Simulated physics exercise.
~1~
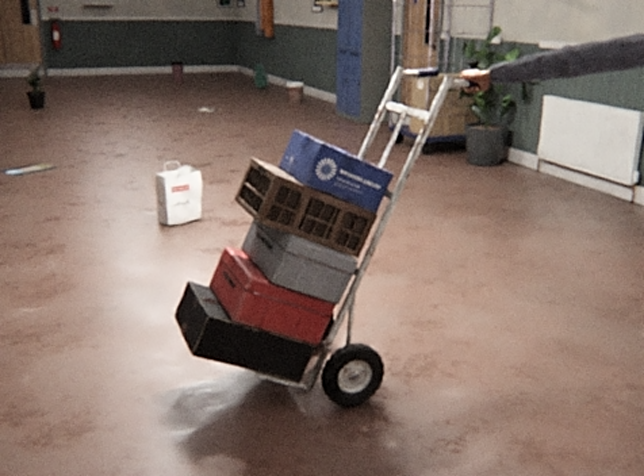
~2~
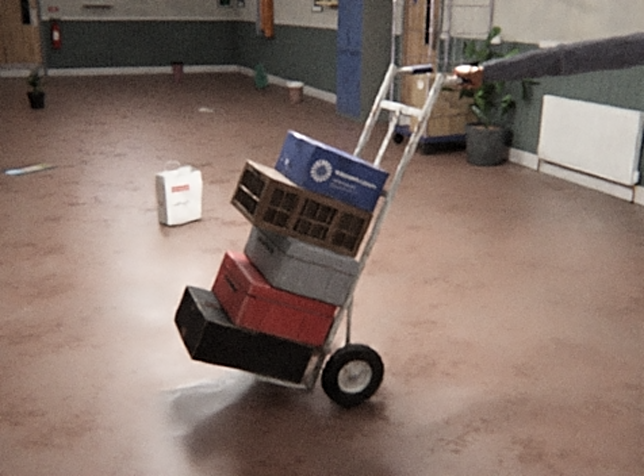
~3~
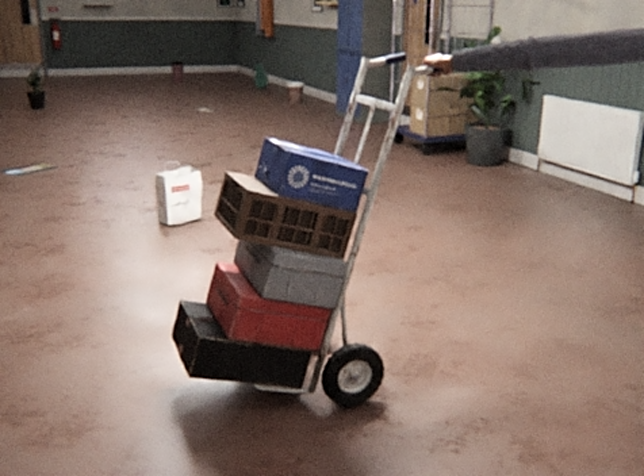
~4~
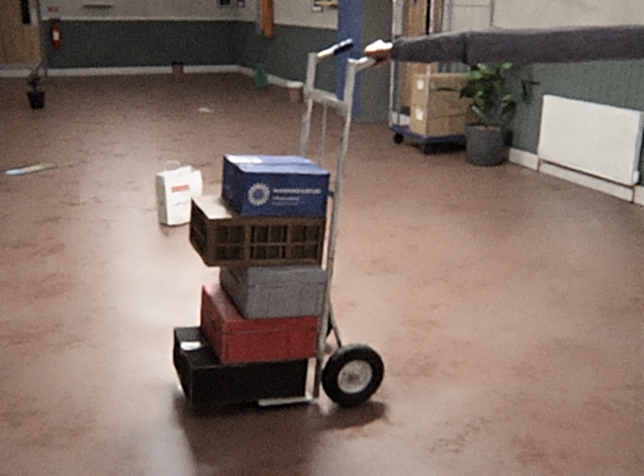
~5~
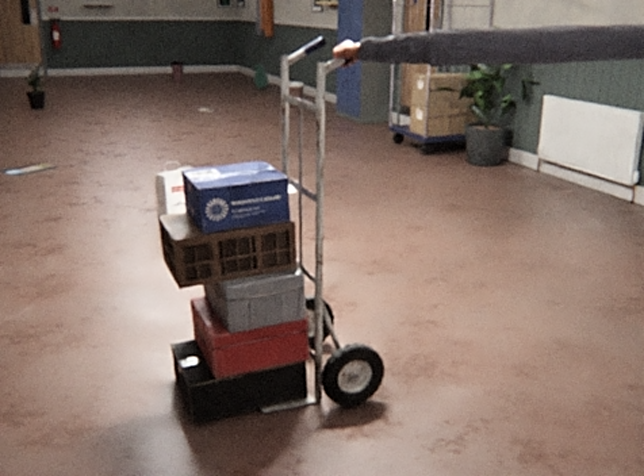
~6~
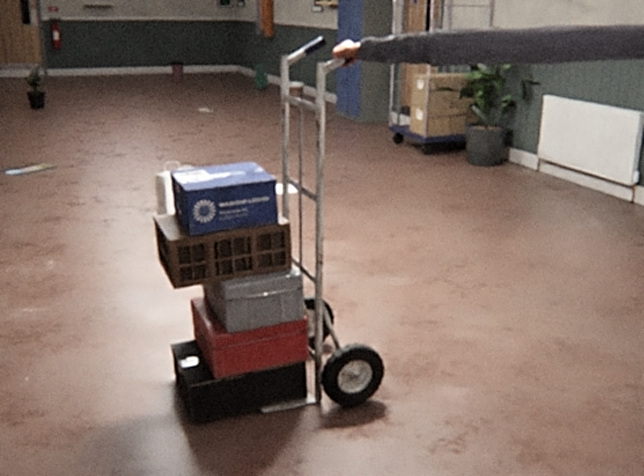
A hand truck stacked with five boxes and crates, tilted back by an outstretched arm, swung upright until its plate met the floor, and the blue box on top slid a little left with the stack still standing as the truck came to rest.
